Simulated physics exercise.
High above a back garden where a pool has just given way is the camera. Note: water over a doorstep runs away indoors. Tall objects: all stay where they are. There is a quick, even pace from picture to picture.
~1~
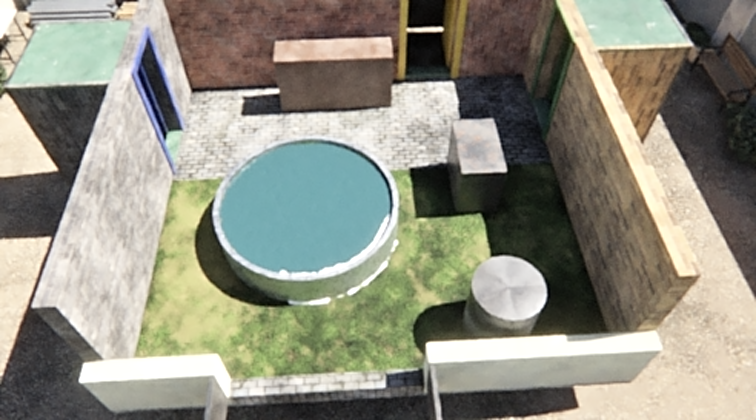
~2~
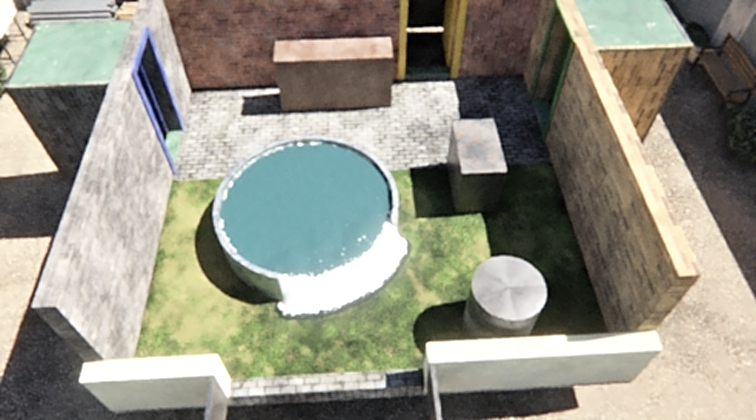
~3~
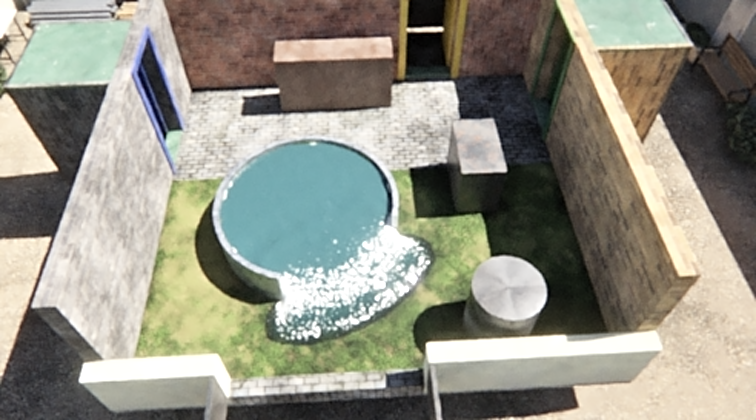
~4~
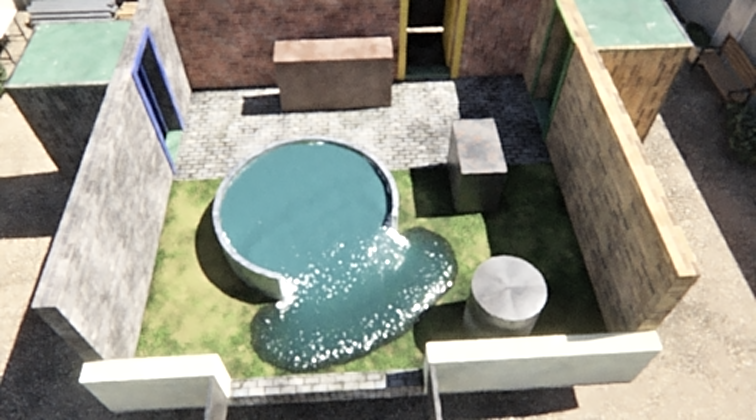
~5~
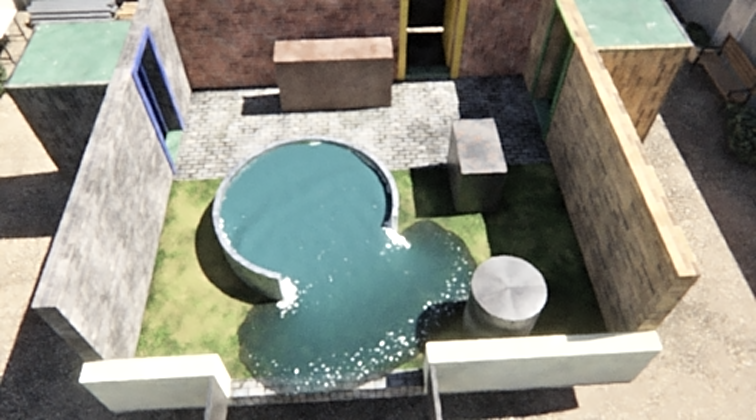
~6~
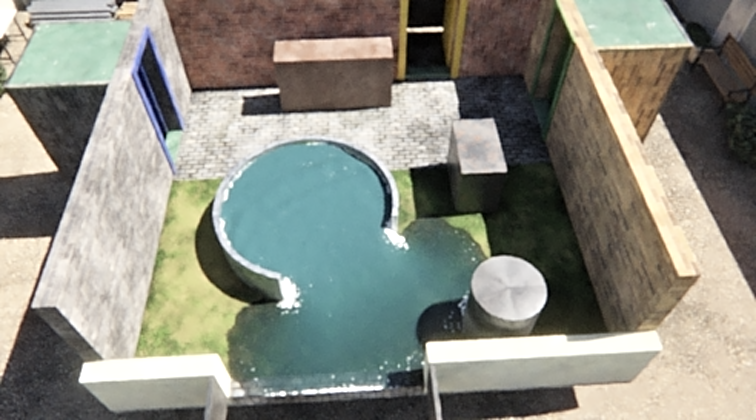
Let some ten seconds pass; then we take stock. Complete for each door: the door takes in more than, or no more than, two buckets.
Completed: The green door takes in no more than two buckets; the yellow door takes in no more than two buckets; the blue door takes in no more than two buckets.
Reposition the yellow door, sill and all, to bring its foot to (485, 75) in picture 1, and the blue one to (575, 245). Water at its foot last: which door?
Answer: The door marked yellow.
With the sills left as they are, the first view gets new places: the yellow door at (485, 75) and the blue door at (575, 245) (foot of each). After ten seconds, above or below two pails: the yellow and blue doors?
In that case the yellow door stays inside the limit and the blue door exceeds the limit.
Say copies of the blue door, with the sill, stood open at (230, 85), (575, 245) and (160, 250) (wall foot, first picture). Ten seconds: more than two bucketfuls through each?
They turn out short, over and short.
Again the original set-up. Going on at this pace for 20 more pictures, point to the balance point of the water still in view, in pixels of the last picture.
The water's centre sits above (379, 260).
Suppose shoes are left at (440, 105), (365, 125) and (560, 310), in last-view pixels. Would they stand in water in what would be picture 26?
Point 1: Not wet; point 2: Not wet; point 3: Drenched.
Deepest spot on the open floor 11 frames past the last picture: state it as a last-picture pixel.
I'd go with (460, 339) as the deepest place.
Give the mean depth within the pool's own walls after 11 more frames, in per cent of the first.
48 percent or thereabouts.
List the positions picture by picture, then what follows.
The first frame shows still water in the pool at (307, 204).
In the second frame, water pours out at (354, 280) and has run to (283, 313).
In the third frame, water pours out at (354, 281) and has run to (273, 329).
In the fourth frame, the front is at (263, 350), out from the gap at (354, 282).
In the fifth frame, water pours out at (354, 282) and has run to a hidden place.
In the sixth frame, water pours out at (354, 282) and has run to a hidden place.
A moment on, water covers 25 % of the floor; the green door not reached, the yellow door not reached, the blue door not reached.
Next, water covers 30 % of the floor; the green door not reached, the yellow door not reached, the blue door not reached.
Then, water covers 35 % of the floor; the green door not reached, the yellow door not reached, the blue door not reached.
Later, water covers 55 % of the floor; the green door wet at the sill, nothing in, the yellow door not reached, the blue door not reached.
In the end, water covers 75 % of the floor; the green door wet at the sill, nothing in, the yellow door wet at the sill, nothing in, the blue door not reached.
